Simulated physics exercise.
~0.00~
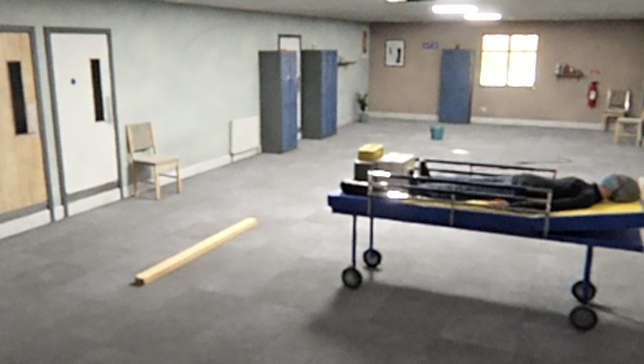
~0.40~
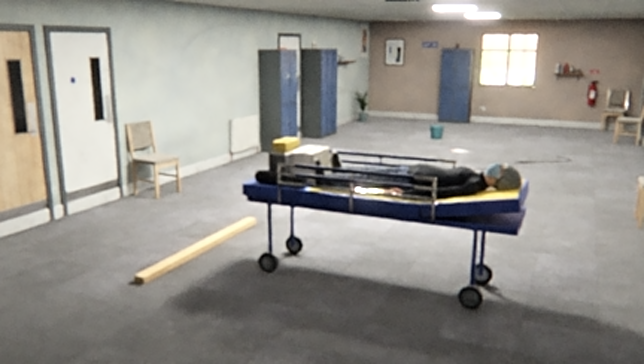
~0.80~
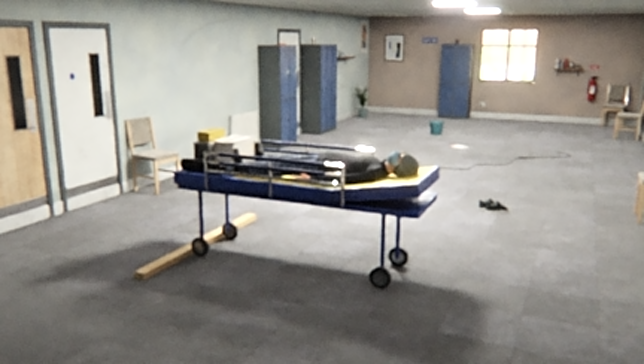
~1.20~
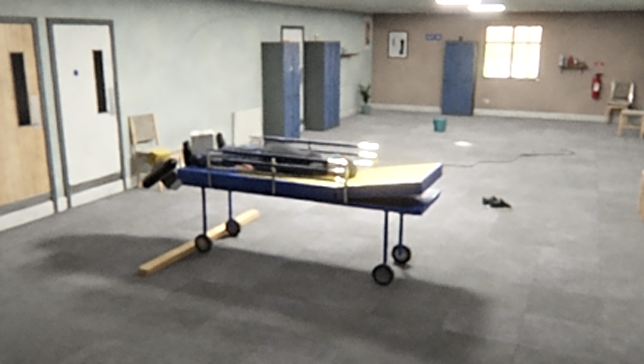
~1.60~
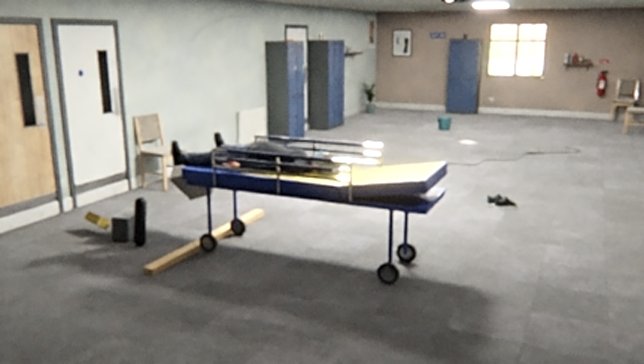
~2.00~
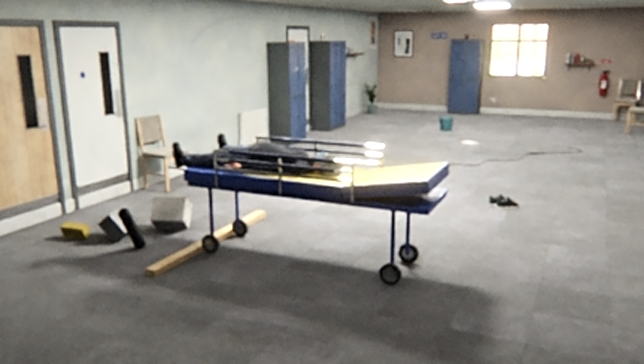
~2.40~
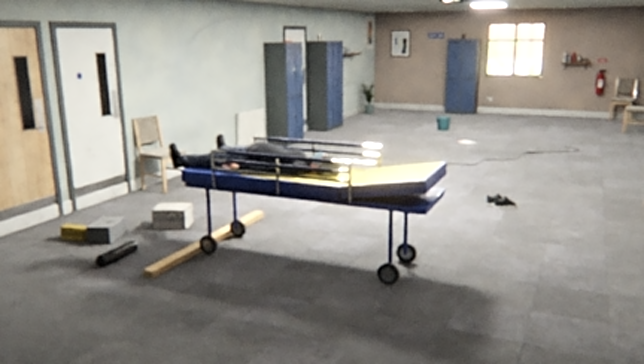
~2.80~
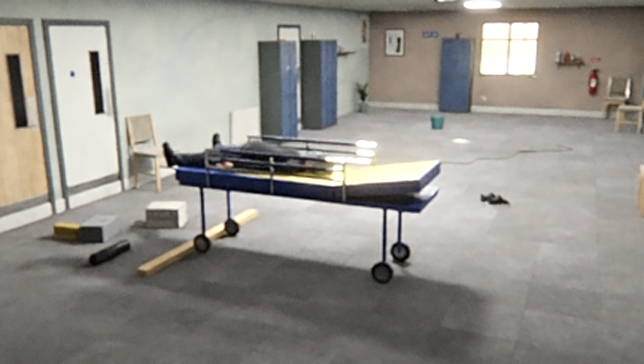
In a large room with grey flooring, a wheeled stretcher carrying a person rolled left and stopped abruptly at a wooden beam. The person slid feet-first until a foot poked past the end, while a yellow box, grey item, black cylinder and whitish bag tumbled onto the floor.
